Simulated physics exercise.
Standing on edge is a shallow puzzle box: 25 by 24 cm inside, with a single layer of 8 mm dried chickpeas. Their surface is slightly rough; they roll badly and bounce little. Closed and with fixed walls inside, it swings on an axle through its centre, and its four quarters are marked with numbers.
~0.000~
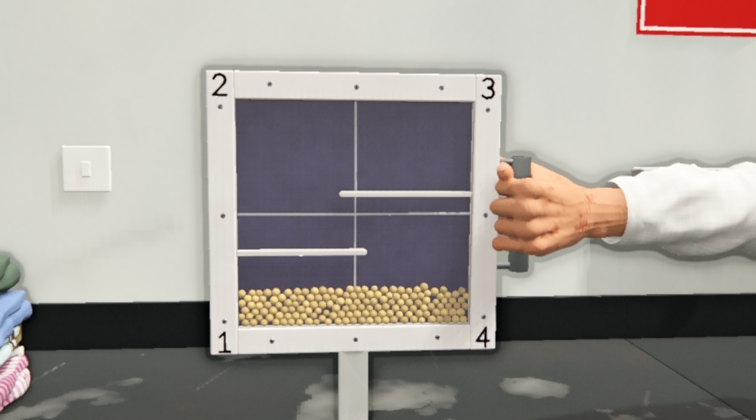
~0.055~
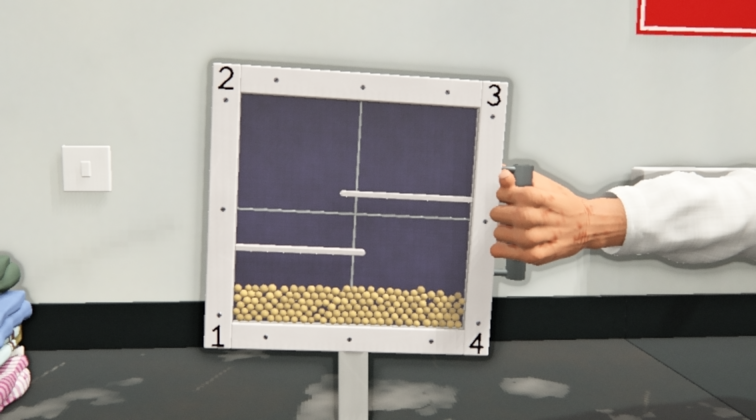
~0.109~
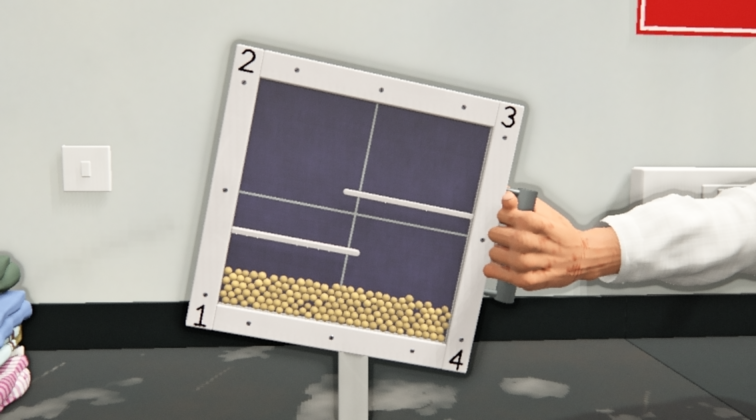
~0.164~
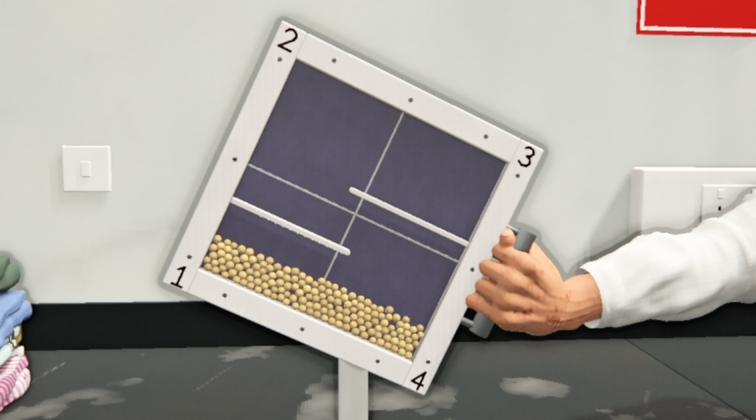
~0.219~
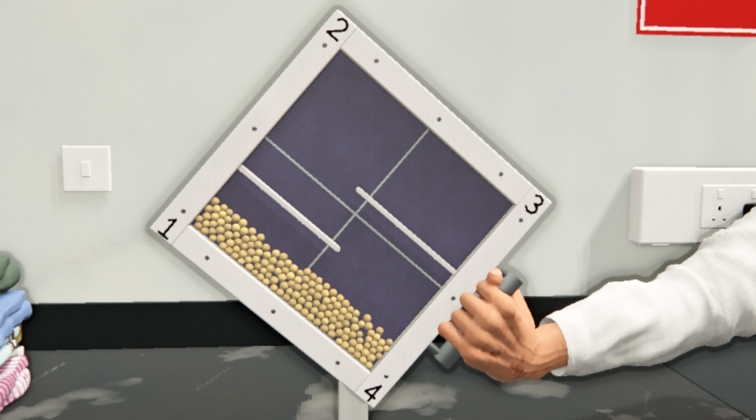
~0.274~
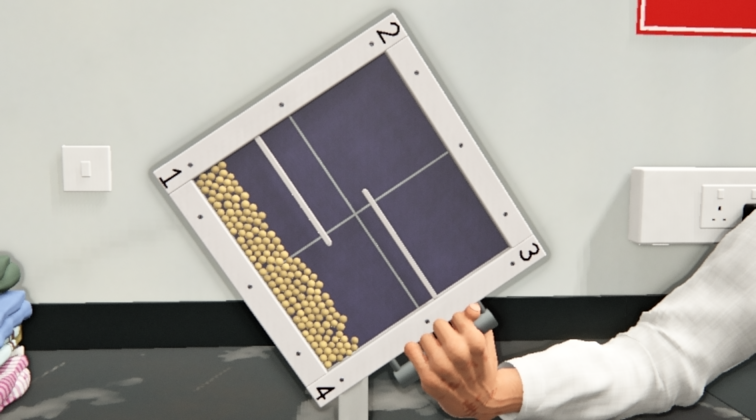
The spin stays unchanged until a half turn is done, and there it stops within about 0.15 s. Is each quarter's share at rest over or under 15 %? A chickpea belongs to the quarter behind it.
Shares - quarter 1 smaller than, quarter 2 greater than, quarter 3 greater than, quarter 4 greater than 15 percent.
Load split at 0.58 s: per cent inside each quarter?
Quarter 1: 5; quarter 2: 0; quarter 3: 15; quarter 4: 80.
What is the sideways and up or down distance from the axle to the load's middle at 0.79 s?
About 7 cm left and 3 cm above.
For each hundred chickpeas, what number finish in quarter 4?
40 %.
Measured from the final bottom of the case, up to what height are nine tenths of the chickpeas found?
Roughly 16 centimetres.
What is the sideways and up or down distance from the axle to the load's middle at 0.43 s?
9 cm left, 3 cm below.
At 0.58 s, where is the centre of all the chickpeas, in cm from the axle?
Roughly 9 cm to the left of the axle and 1 cm below it.
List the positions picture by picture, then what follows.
Level, about 160 chickpeas; load centre (354, 306); top chickpea (424, 287); no. 1 (224, 342), no. 2 (220, 84), no. 3 (489, 88), no. 4 (483, 337), in the first picture.
Turned 3° clockwise; load centre (350, 306); top chickpea (248, 288), in the second picture.
Turned 11° clockwise; load centre (337, 305); top chickpea (228, 271), in the third picture.
Turned 25° clockwise; load centre (316, 298); top chickpea (217, 239), in the fourth picture.
Turned 41° clockwise; load centre (296, 286); top chickpea (215, 201), in the fifth picture.
Turned 56° clockwise; load centre (281, 271); top chickpea (222, 166); no. 1 (172, 177), no. 2 (390, 32), no. 3 (530, 252), no. 4 (324, 391); walls (437, 299) to (365, 192), (256, 135) to (329, 243), in the sixth picture.
After 0.43 s it has turned 100°, the chickpeas' middle is 9 cm left of and 3 cm below the axle; by quarter, no. 1, 25 %, no. 4, 75 %.
After 0.79 s it has turned 180°, the chickpeas' middle is 7 cm left of and 3 cm above the axle; by quarter, no. 1, 5 %, no. 2, 5 %, no. 3, 25 %, no. 4, 70 %.
At rest by 2.0 s, no. 1, 5 %, no. 2, 30 %, no. 3, 25 %, no. 4, 40 %.
